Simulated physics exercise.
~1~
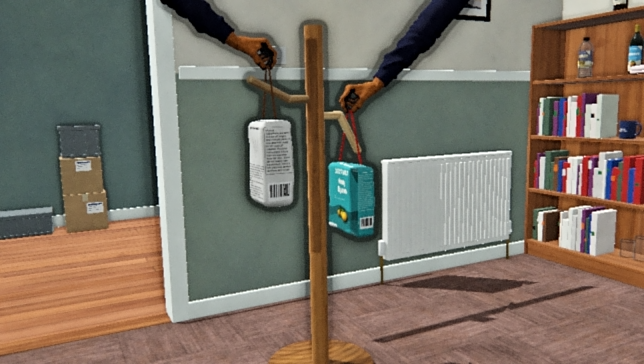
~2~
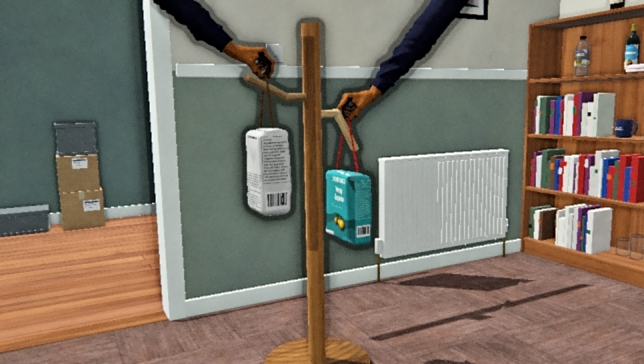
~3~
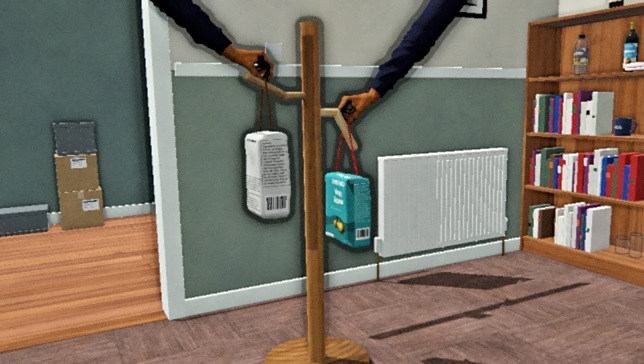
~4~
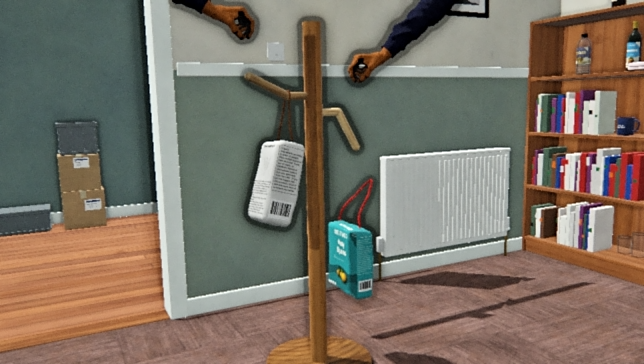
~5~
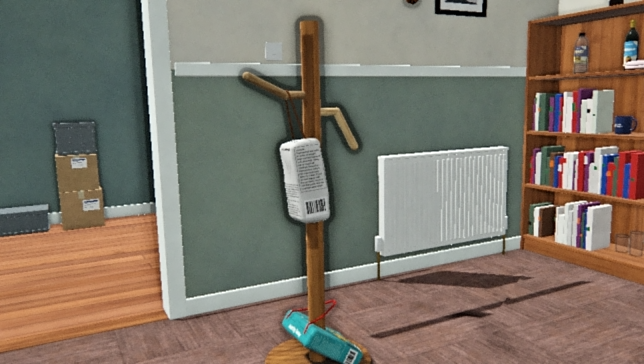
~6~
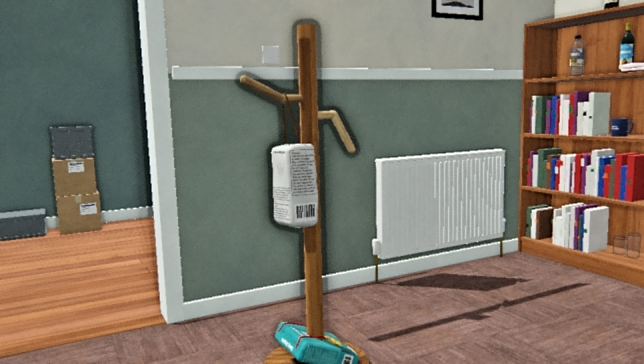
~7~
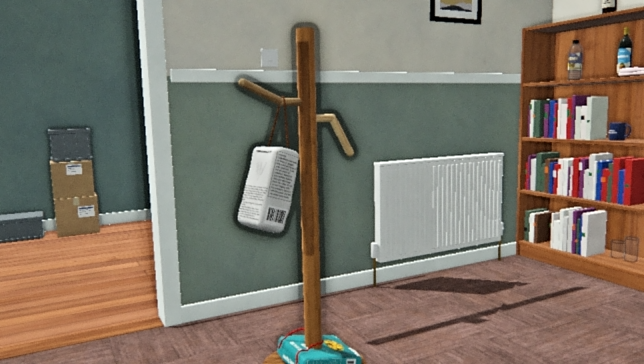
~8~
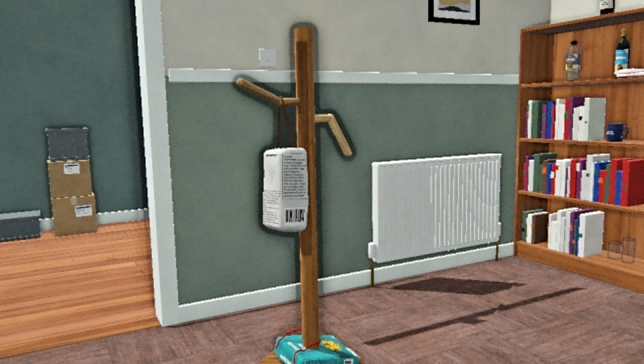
Two hands lower a white sack and a turquoise bag by their loops onto the pegs of a wooden coat stand, the white one on the left and the turquoise one on the right. A slightly swaying view shows a room with grey-green walls, a white radiator, a bookcase at right and boxes beyond a doorway at left. The hands let go and draw back, and the turquoise bag drops at once, tipping onto its side at the stand's base. The white sack swings right, then left and back, and stays hanging from the left peg while the turquoise bag lies on the floor.
